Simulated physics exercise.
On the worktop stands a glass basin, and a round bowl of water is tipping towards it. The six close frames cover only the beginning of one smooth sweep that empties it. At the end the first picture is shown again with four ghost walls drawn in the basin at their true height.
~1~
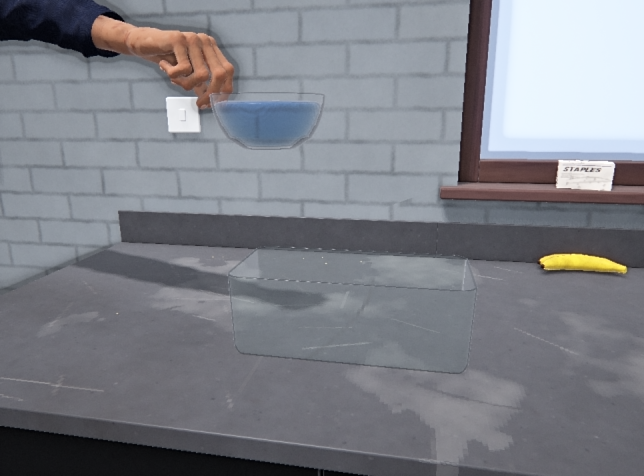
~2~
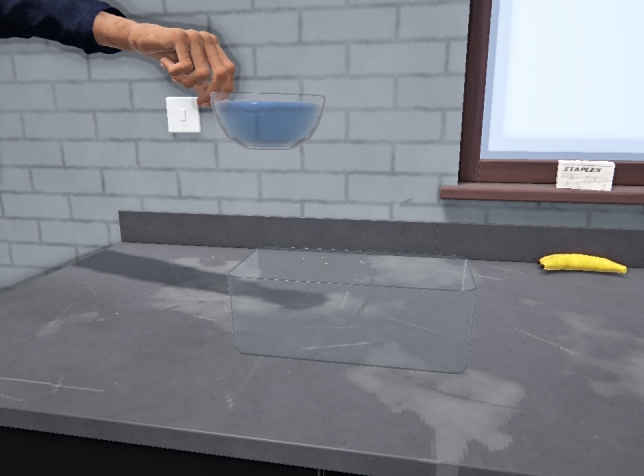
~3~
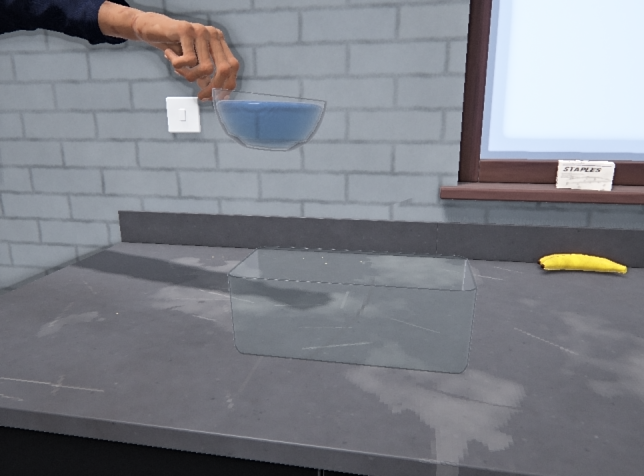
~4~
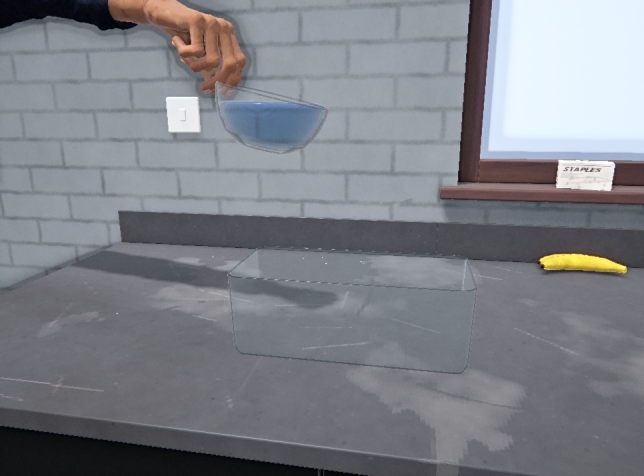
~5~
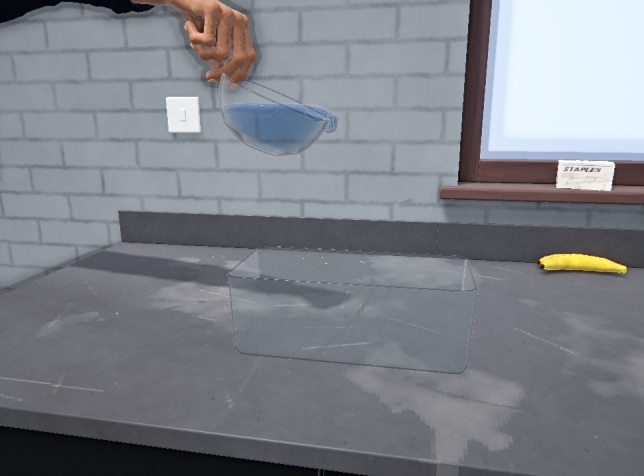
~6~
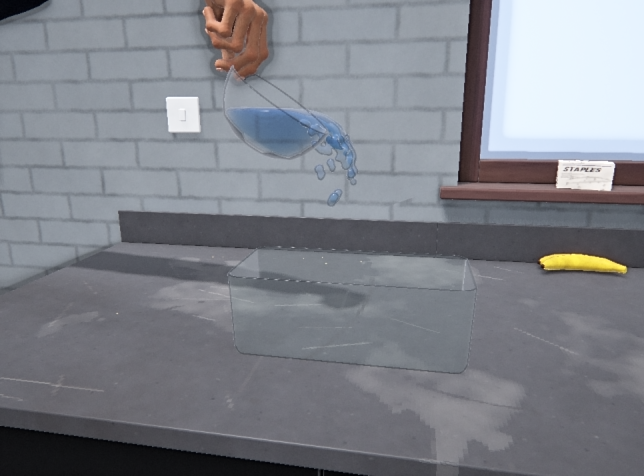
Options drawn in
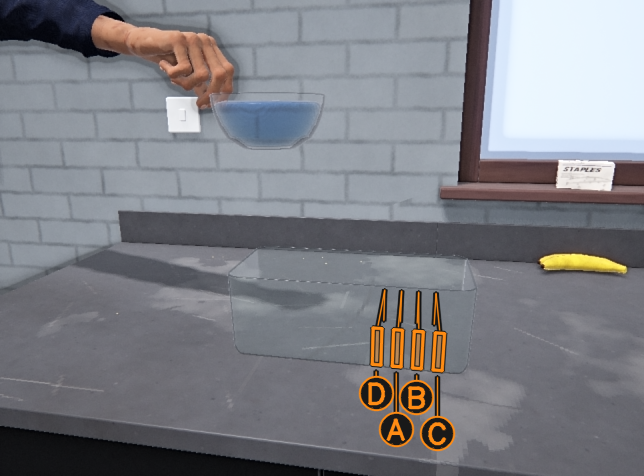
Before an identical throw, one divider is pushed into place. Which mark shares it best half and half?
It is D.
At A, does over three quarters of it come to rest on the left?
Yes, it does.
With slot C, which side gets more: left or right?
More ends on the left.
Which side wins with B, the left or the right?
The left side.
On the marked copy, A at (396, 373); B at (416, 375); C at (437, 377); D at (376, 371).
Choosing A, about 86 % ends left of the wall and 13 % right of it.
Choosing B, about 97 % ends left of the wall and 2 % right of it.
Choosing C, about 94 % ends left of the wall and 5 % right of it.
Choosing D, about 50 % ends left of the wall and 49 % right of it.
